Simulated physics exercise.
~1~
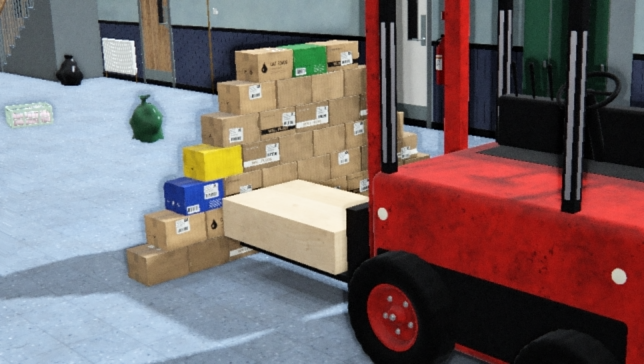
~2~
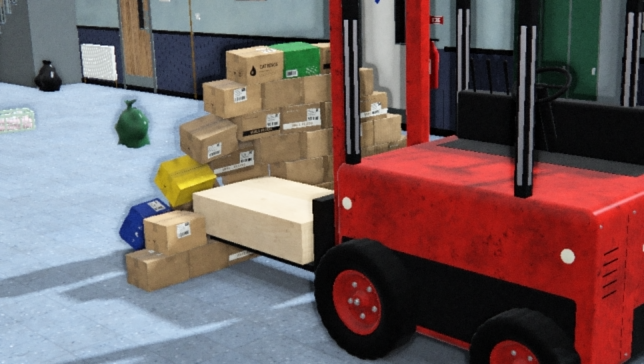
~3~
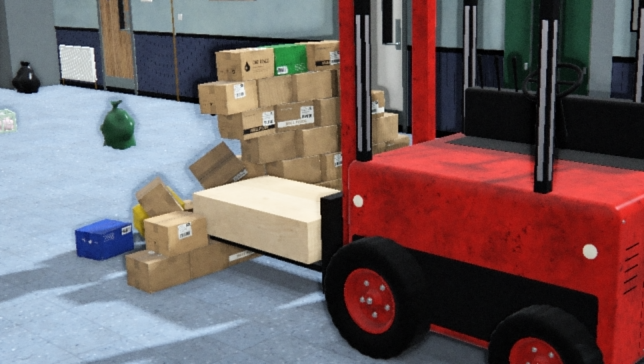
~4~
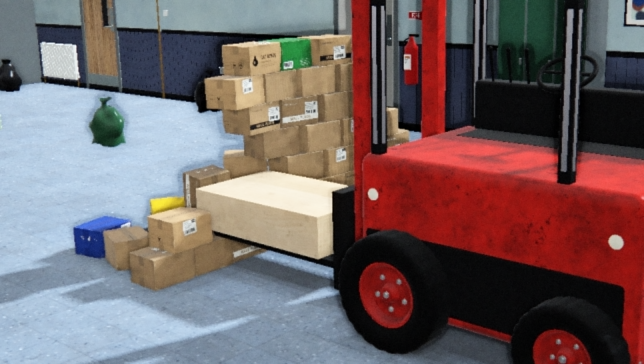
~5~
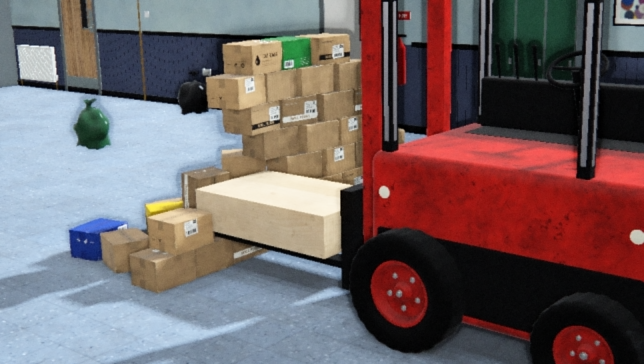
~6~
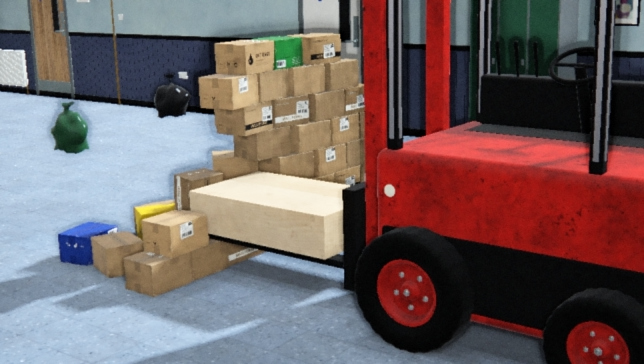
A red forklift presses a pale rigid case into a stepped wall of cardboard parcels, tipping the blue and yellow ones off its left end. Several fall, the blue one landing farthest left on the floor, and the forklift stops with most of the wall, including the green parcel, still standing.
